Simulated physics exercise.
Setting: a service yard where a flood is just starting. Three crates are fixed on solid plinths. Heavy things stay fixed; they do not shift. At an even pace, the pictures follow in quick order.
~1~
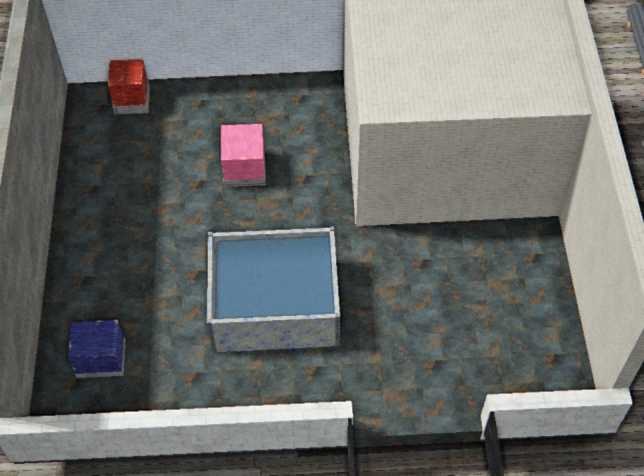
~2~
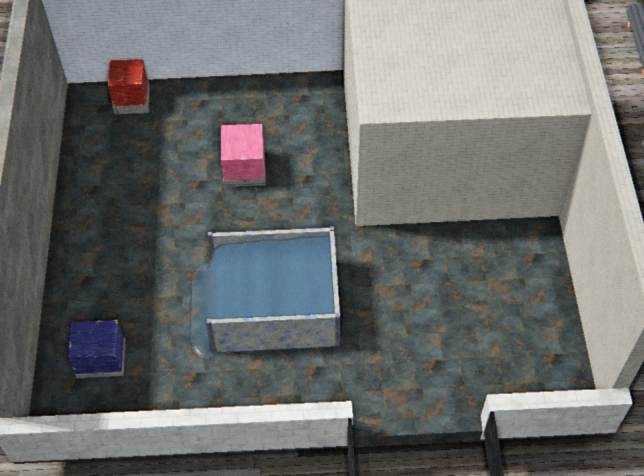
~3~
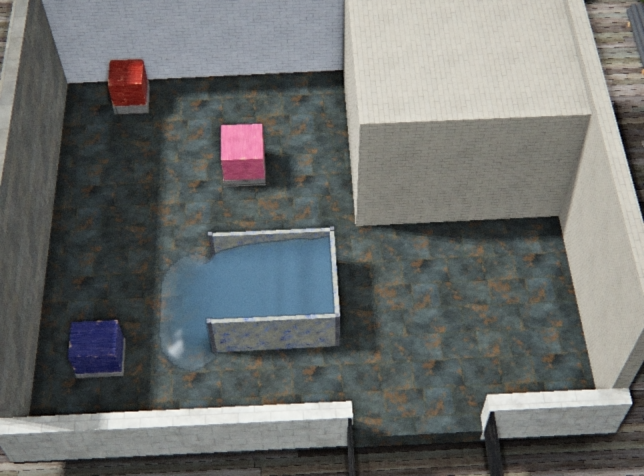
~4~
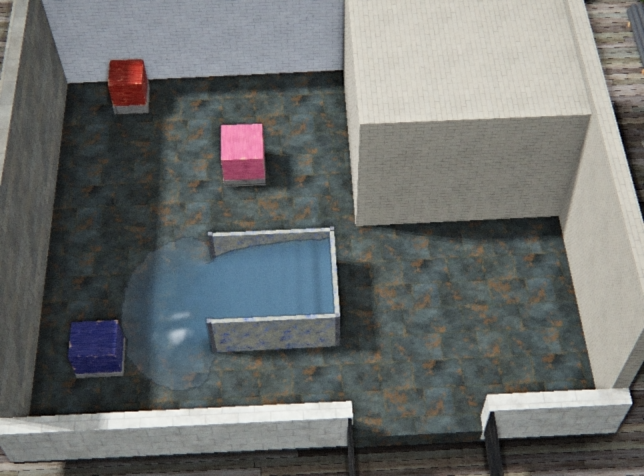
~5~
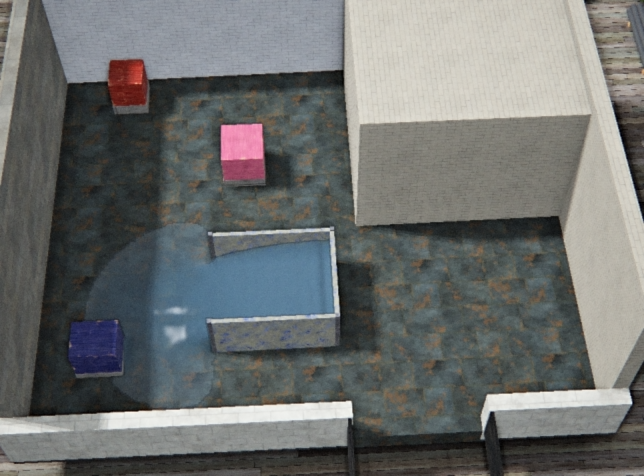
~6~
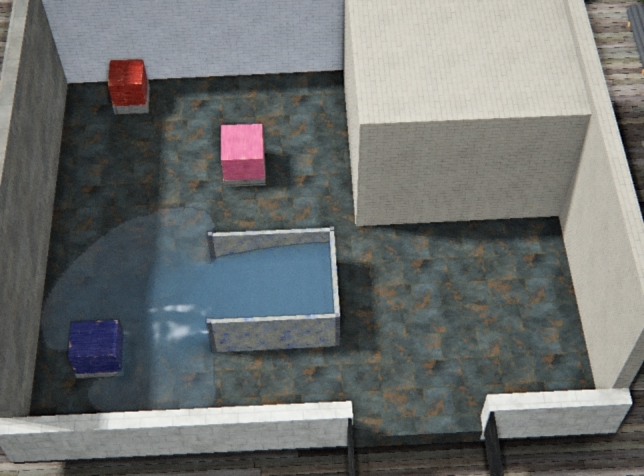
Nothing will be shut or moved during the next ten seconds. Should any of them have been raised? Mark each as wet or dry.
Red crate: Wet; blue crate: Wet; pink crate: Dry.
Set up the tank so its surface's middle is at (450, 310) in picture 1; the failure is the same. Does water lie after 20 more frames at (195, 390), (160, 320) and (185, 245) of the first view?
As listed: Wet, under water, under water.
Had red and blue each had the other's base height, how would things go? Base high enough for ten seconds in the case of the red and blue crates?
Red: Flooded, blue: Flooded.
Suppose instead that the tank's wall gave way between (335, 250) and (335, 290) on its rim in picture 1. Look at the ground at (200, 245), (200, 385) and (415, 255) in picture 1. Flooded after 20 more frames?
In order: Spared, spared, swamped.
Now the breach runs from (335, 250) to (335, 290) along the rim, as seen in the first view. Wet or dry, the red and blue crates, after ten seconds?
I expect red remains untouched while blue remains untouched.
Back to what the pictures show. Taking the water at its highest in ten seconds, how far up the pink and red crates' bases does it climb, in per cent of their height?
Roughly 60 and 140 per cent respectively.
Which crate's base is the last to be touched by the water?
Last comes the pink one.
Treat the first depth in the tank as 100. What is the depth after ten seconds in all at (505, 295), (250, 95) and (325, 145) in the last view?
In order: About 4, 10 and 8 in a hundred.
A moment on, water covers 25 % of the floor; the red crate not reached, the blue crate water round its plinth, the pink crate not reached.
Next, water covers 30 % of the floor; the red crate not reached, the blue crate water round its plinth, the pink crate not reached.
Then, water covers 45 % of the floor; the red crate water round its plinth, the blue crate water round its plinth, the pink crate not reached.
Later, water covers 75 % of the floor; the red crate water round its plinth, the blue crate water round its plinth, the pink crate water round its plinth.
In the end, water covers 100 % of the floor; the red crate was topped, the blue crate was topped, the pink crate stayed above the water.
